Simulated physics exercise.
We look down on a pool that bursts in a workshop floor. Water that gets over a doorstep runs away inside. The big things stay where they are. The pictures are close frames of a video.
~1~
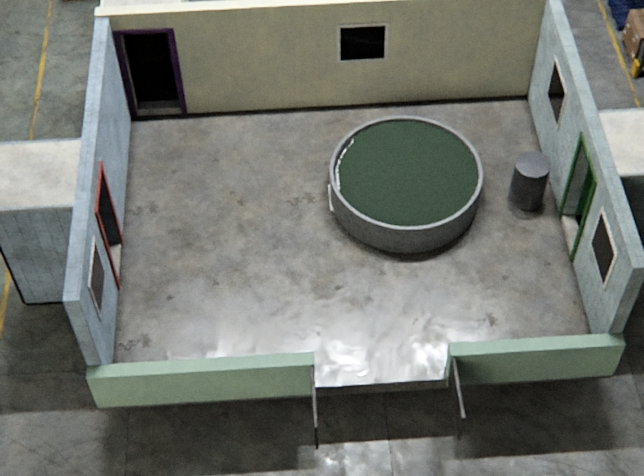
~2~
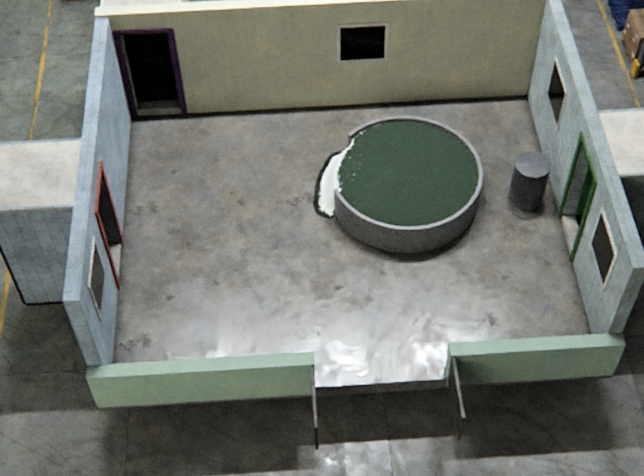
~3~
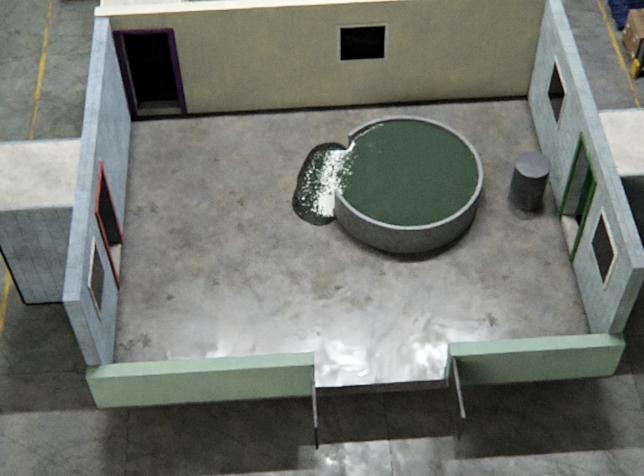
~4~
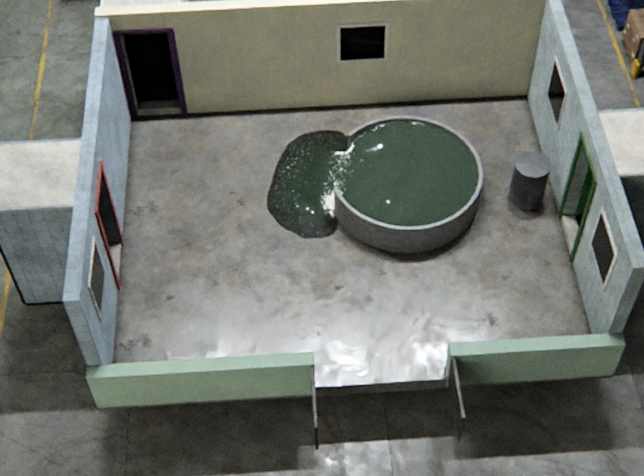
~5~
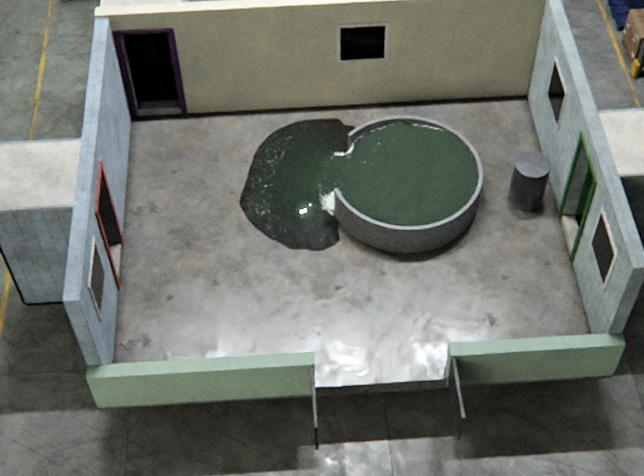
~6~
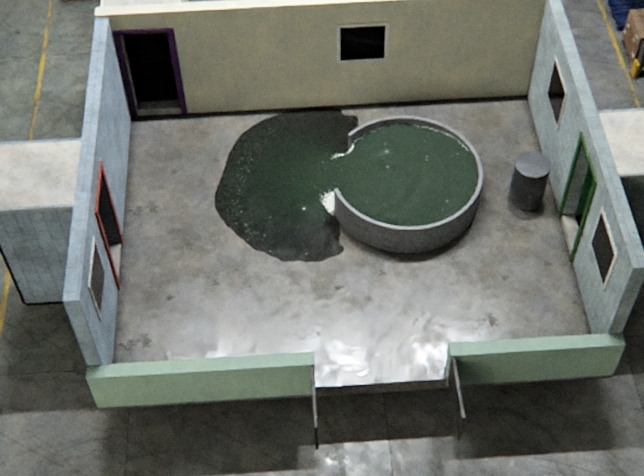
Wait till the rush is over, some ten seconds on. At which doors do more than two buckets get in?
The red door lets in a lot; the purple door lets in a lot; the green door admits no more than that.
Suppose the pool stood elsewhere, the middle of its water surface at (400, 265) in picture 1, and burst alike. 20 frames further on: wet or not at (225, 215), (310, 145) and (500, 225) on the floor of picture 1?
In turn: Awash, dry, not flooded.
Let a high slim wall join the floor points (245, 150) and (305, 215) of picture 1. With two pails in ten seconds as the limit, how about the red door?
My reading: Red stays under.
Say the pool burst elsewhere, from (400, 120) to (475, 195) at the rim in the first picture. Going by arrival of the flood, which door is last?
That is the door marked red.
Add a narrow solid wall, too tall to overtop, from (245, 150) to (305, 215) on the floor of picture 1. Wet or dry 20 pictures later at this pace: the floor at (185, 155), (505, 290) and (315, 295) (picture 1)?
One after the other: Awash, not flooded, flooded.
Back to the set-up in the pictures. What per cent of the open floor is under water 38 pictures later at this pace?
Close to 55 %.
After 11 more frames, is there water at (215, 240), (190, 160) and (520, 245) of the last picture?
In turn: Flooded, covered, no water.
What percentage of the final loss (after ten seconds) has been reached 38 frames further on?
Roughly 60 per cent.
A moment on, water covers 30 % of the floor; the red door not reached, the purple door wet at the sill, nothing in, the green door not reached.
Next, water covers 35 % of the floor; the red door wet at the sill, nothing in, the purple door wet at the sill, nothing in, the green door not reached.
Then, water covers 40 % of the floor; the red door over two buckets in, the purple door over two buckets in, the green door not reached.
Later, water covers 55 % of the floor; the red door over two buckets in, the purple door far over two buckets in, the green door not reached.
In the end, water covers 95 % of the floor; the red door over two buckets in, the purple door far over two buckets in, the green door wet at the sill, nothing in.
